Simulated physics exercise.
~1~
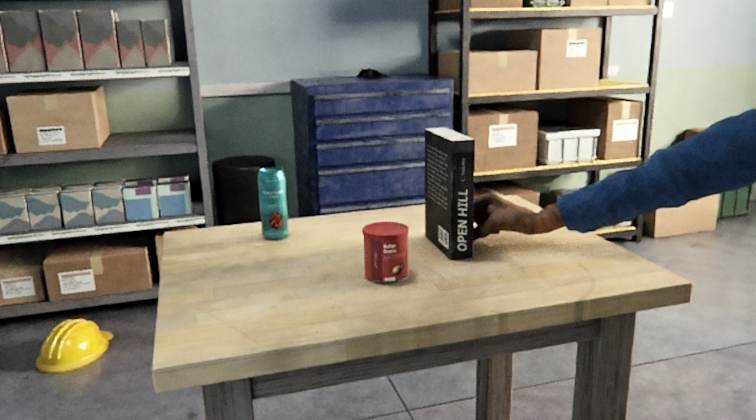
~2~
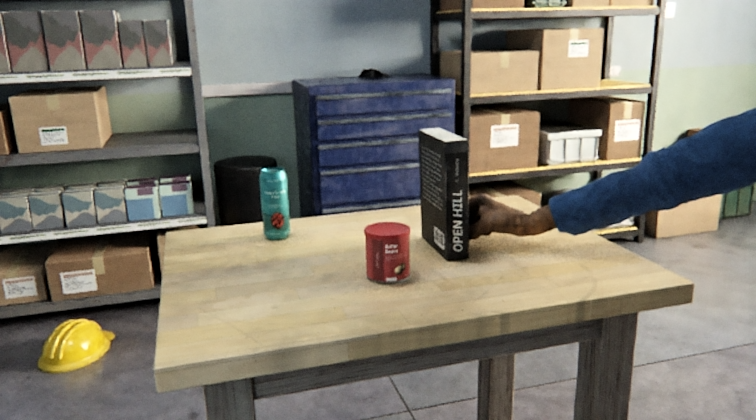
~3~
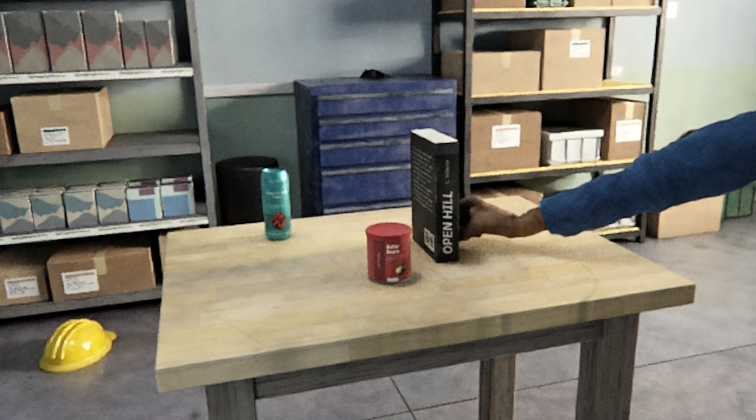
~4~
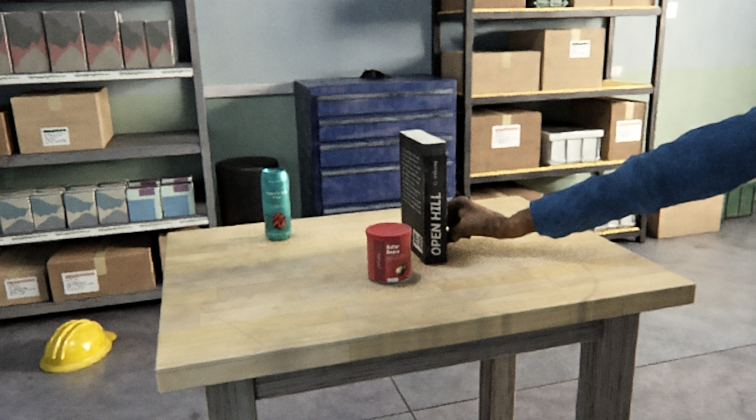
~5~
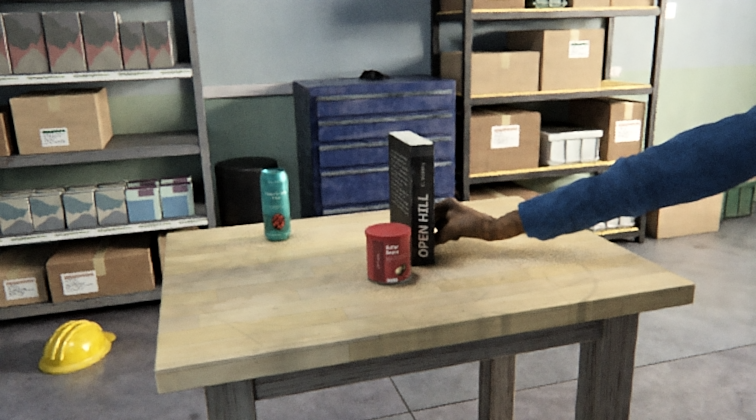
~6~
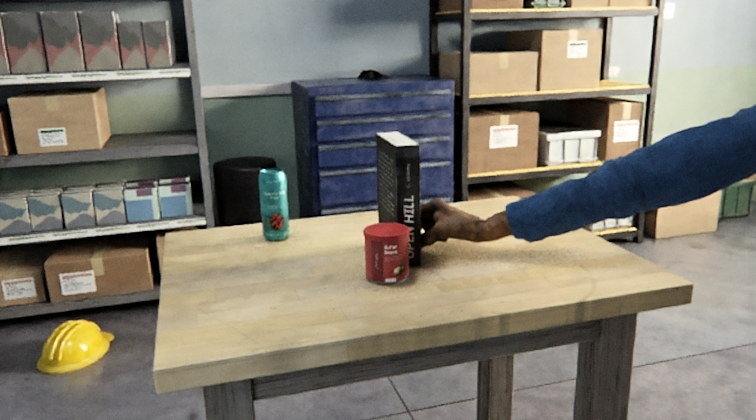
The footage shows a hand in a blue sleeve pushing an upright black book slowly leftward across a wooden table, while a red tin and a turquoise can stay in place. The book slides along without toppling and ends still standing, partly behind the red tin.
